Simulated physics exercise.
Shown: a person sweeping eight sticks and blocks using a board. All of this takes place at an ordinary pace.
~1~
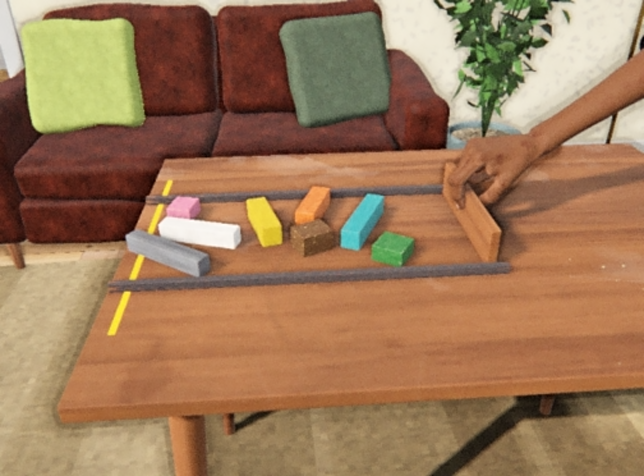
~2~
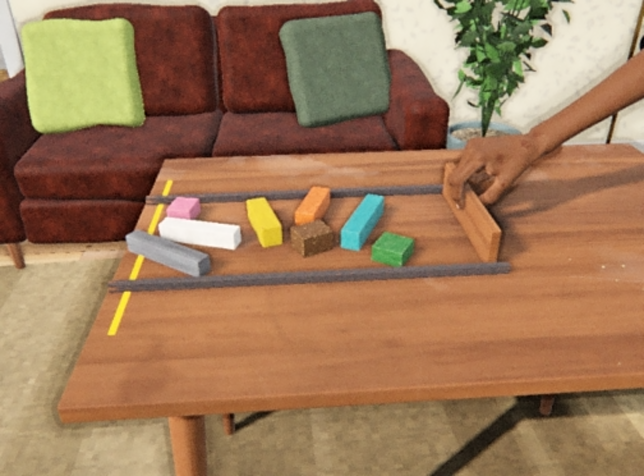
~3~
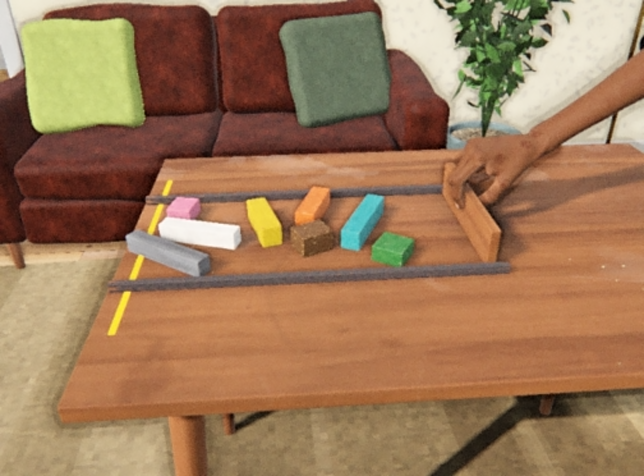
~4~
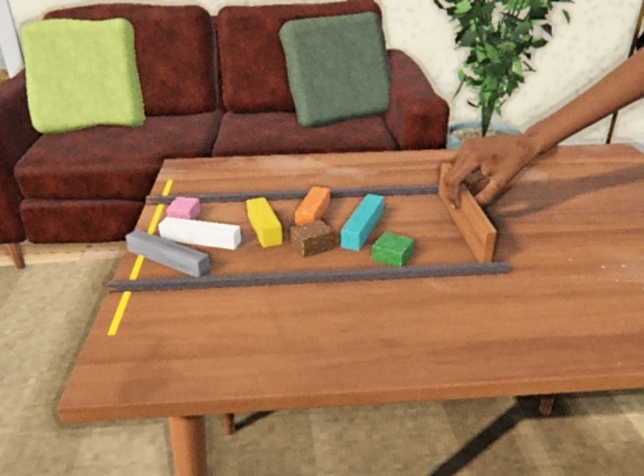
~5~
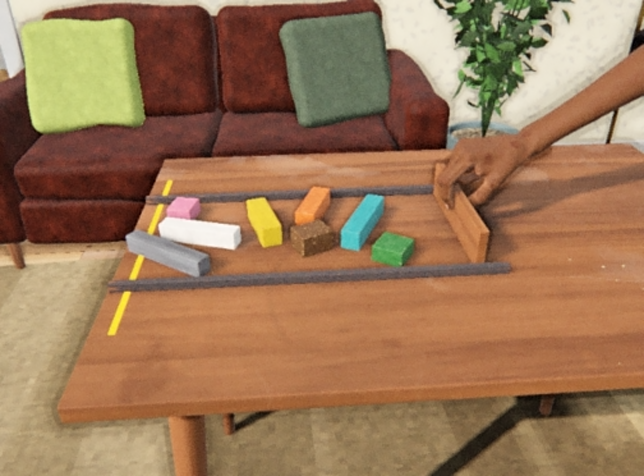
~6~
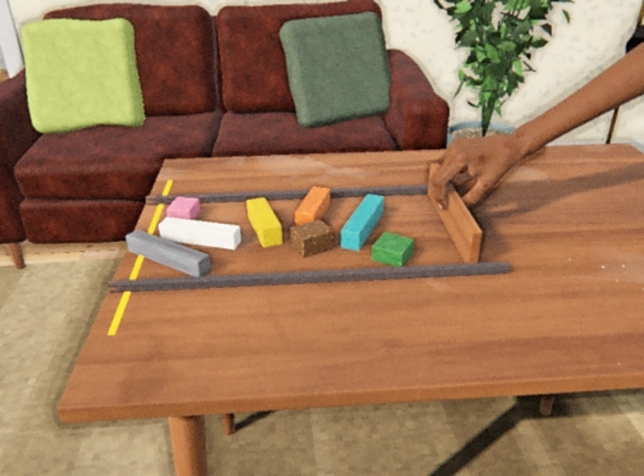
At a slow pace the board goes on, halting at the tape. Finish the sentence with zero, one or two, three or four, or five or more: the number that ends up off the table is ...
The number that ends up off the table is five or more.
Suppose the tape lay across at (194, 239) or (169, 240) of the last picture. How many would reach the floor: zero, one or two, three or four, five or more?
First tape: One to two; second tape: Either three or four.
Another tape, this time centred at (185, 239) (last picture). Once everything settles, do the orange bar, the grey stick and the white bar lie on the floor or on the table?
Here the orange bar remains in place while the grey stick drops down and the white bar drops down.
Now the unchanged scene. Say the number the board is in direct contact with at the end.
It ends up touching 2.
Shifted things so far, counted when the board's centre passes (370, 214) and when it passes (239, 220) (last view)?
One spot: 3. Other spot: 8.
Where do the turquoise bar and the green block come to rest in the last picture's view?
Turquoise bar at (136, 234), green block at (116, 268).
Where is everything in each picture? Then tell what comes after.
Grey stick (167, 253); pink block (184, 210); white bar (200, 233); board (468, 210); tape (147, 241), in the first picture.
Pink block (184, 210); turquoise bar (364, 221), in the second picture.
White bar (200, 233); orange bar (314, 208), in the third picture.
Grey stick (167, 253); green block (393, 250), in the fourth picture.
Pink block (184, 210); board (458, 210), in the fifth picture.
Grey stick (167, 253); pink block (184, 210); white bar (200, 233); board (451, 211); tape (147, 241), in the sixth picture.
Early on, none off yet; grey stick at rest near (167, 253); pink block at rest near (184, 210); white bar moving near (192, 232).
Finally, the number that fall off is five or more; lost, orange bar, brown block, yellow bar, white bar, pink block and grey stick.
